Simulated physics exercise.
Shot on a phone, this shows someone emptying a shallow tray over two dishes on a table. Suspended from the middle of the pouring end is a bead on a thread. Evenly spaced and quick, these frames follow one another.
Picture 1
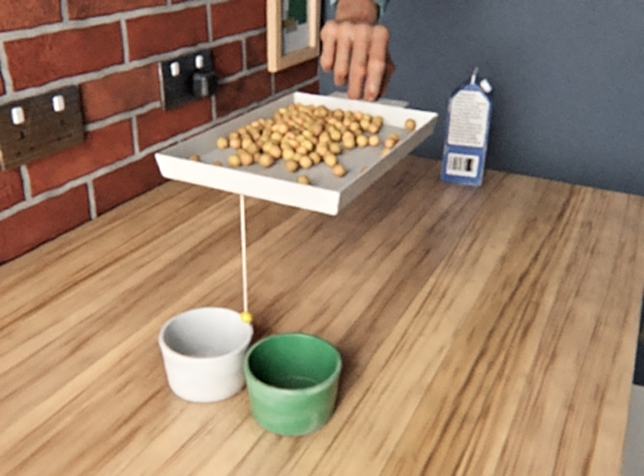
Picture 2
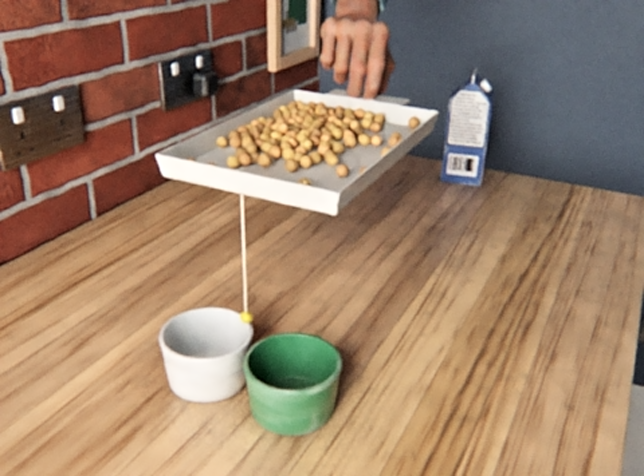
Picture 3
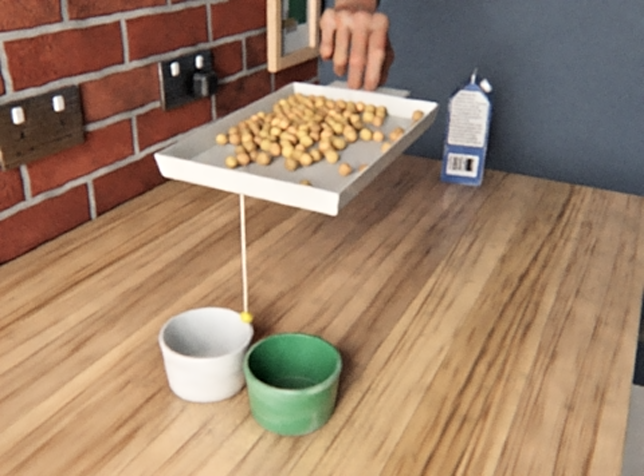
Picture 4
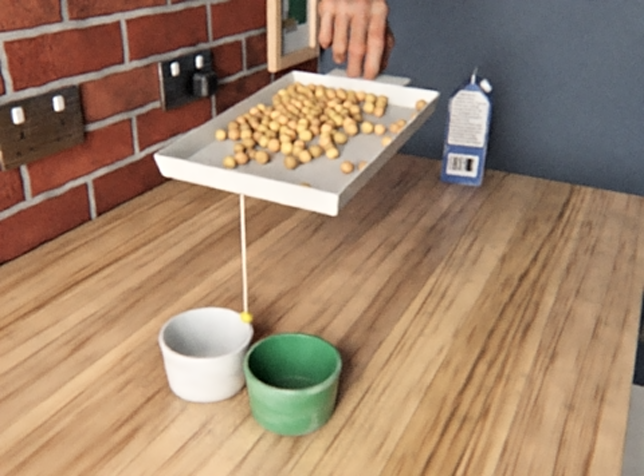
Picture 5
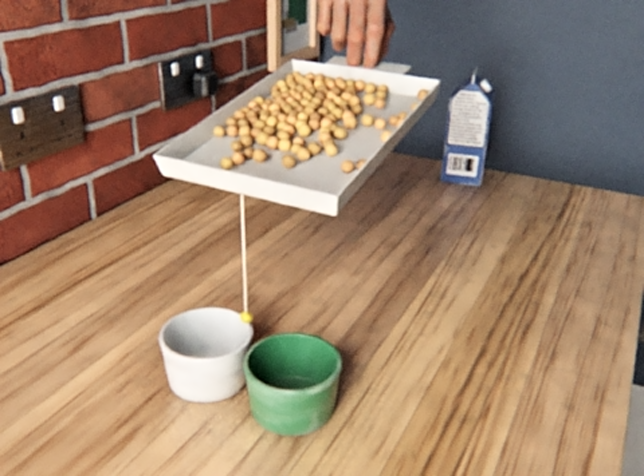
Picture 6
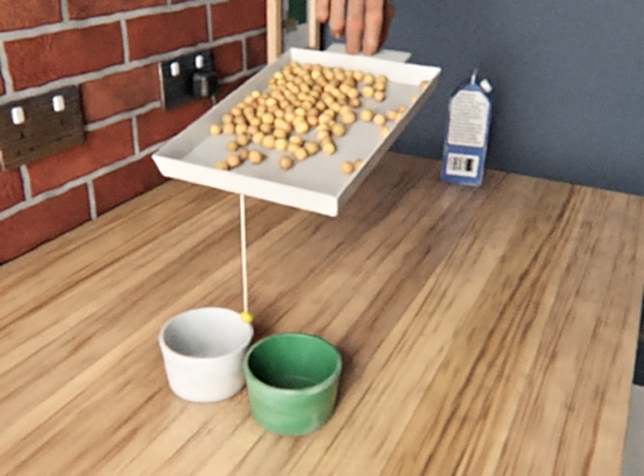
On a wooden table beside a brick wall, a hand gradually raises the far end of a white tray of round wooden beads above a white dish and a green dish, and the beads begin shifting slightly across it.
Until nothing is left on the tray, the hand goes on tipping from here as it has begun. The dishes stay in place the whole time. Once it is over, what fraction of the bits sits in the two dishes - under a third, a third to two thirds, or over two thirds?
The dishes hold under a third of the bits.
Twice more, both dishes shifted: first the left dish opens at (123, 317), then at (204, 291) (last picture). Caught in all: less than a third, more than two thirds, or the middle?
The earlier try, under a third; the later try, below one third.
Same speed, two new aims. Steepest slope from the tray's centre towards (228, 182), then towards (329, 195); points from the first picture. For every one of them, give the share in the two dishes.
20 and 50 per cent, in that order.
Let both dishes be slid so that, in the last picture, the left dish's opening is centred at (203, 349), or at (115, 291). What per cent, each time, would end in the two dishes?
I'd expect some 70 percent, and then some 0 percent.
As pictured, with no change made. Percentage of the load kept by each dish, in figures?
Looks like close to 10 % lands in the left dish and close to 20 % in the right one.
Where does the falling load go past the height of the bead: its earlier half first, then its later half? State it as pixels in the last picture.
Initially about (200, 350); subsequently about (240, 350).
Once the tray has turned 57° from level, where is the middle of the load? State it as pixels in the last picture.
Somewhere about (247, 150).
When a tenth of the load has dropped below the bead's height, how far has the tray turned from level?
It's turned some 80 degrees by then.
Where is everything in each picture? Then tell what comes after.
In the first picture, corners of the pouring end at (162, 154) and (336, 190), level; middle of the load at (302, 132), round wooden beads; left dish at (181, 374); right dish at (269, 407); bead on its thread at (246, 317).
In the second picture, corners of the pouring end at (162, 154) and (336, 190), level; middle of the load at (302, 130), a stray few on the move.
In the third picture, corners of the pouring end at (161, 154) and (335, 191), tipped barely, level across its low end; middle of the load at (302, 125), a small part on the move.
In the fourth picture, corners of the pouring end at (161, 154) and (335, 192), tipped a little, level across its low end; middle of the load at (301, 117), about a quarter on the move.
In the fifth picture, corners of the pouring end at (160, 154) and (334, 193), tipped a little, level across its low end; middle of the load at (300, 110), about a third on the move.
In the sixth picture, corners of the pouring end at (159, 154) and (334, 194), tipped a little, level across its low end; middle of the load at (297, 105), nearly all on the move; left dish at (181, 374); right dish at (269, 407).
Soon, tray tipped steeply; nearly all on the tray; a stray few in the air.
A while on, tray tipped right over; a small part on the tray; a small part in the right dish; a stray few in the left dish; about half outside both; about a quarter in the air.
Towards the end, tray tipped past a quarter turn; about a quarter in the right dish; a small part in the left dish; most outside both.
Finally, tray tipped past a quarter turn; about a quarter in the right dish; a small part in the left dish; most outside both.
